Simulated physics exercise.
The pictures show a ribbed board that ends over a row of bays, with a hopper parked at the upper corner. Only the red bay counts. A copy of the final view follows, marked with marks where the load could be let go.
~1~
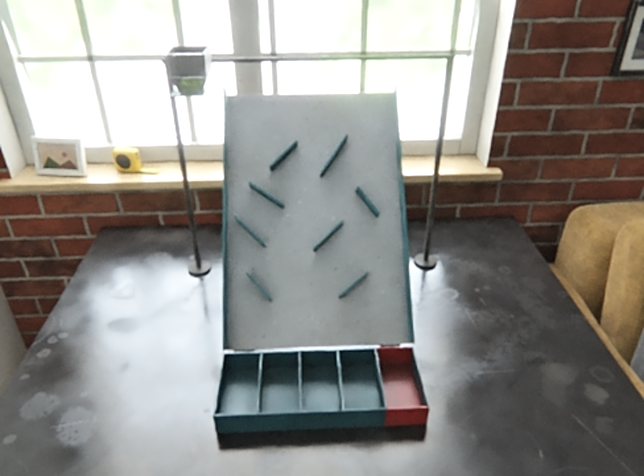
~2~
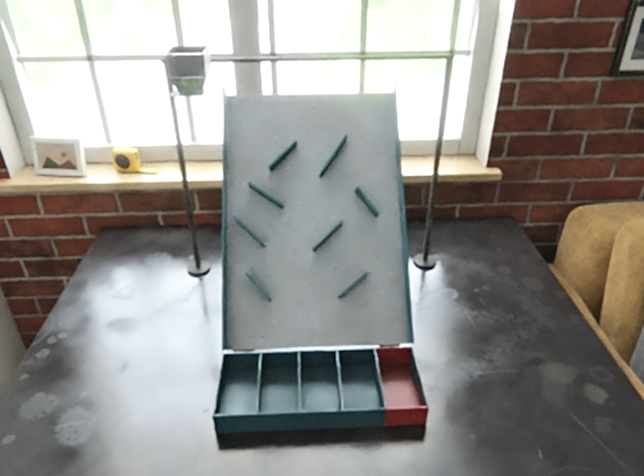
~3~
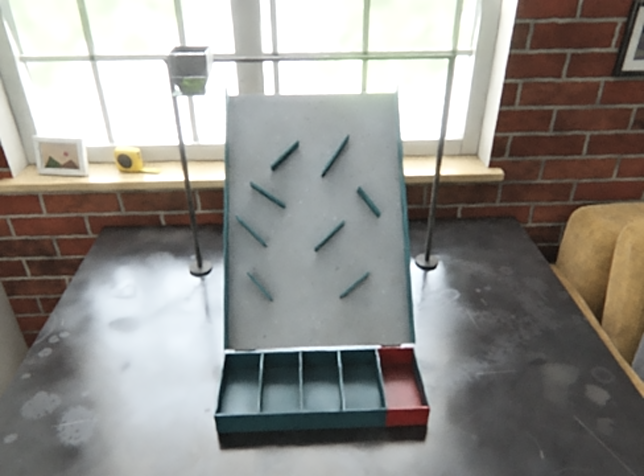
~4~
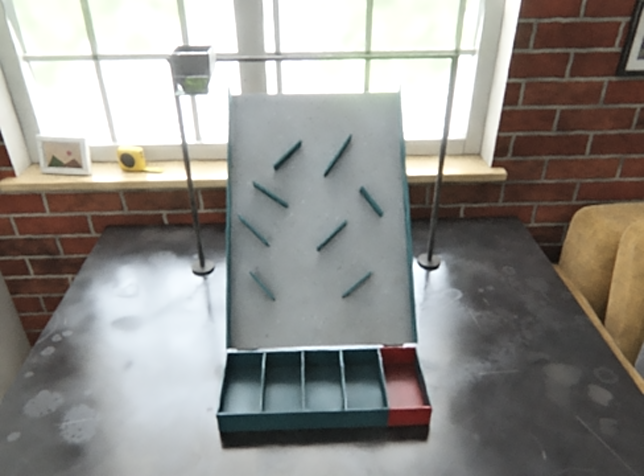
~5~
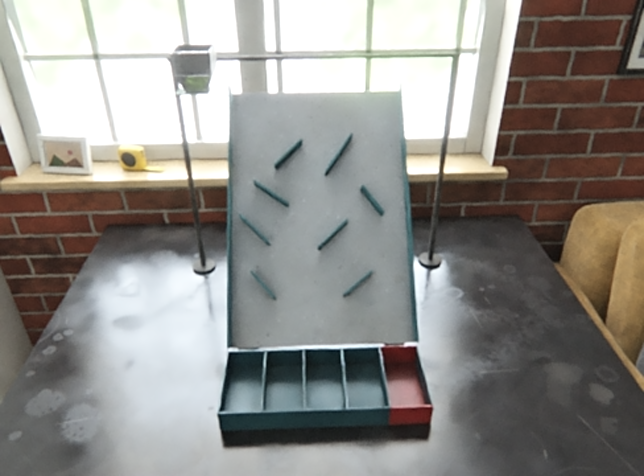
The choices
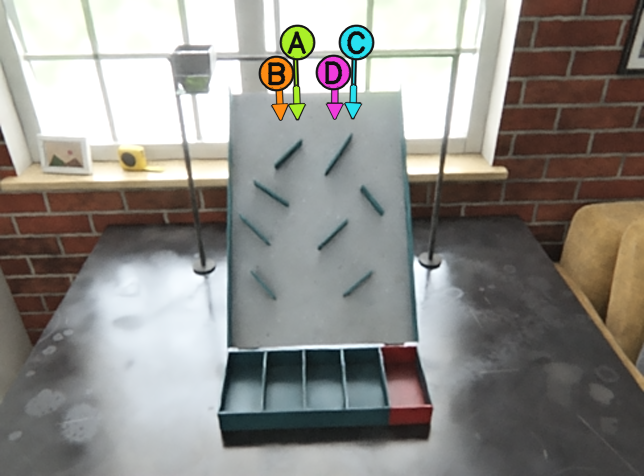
We see a tilted grey board with short green ribs above a row of open bays, the rightmost one red, and a small hopper at the upper left; nothing moves except a very slight shift of the view.
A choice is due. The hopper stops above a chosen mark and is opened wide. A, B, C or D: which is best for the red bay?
Mark C.
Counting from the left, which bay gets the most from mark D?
The second from the left.
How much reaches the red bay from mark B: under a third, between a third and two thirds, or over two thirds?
It is under a third.
On the marked copy, mark A meets the board at (297, 113); mark B meets the board at (280, 114); mark C meets the board at (352, 112); mark D meets the board at (334, 113).
If A is chosen, none at all in the red bay, the bulk in other bays, close to a quarter outside the box.
If B is chosen, none at all in the red bay, the bulk in other bays, a small share outside the box.
If C is chosen, close to a third in the red bay, close to half in other bays, close to a quarter outside the box.
If D is chosen, only a few in the red bay, the bulk in other bays, a small share outside the box.
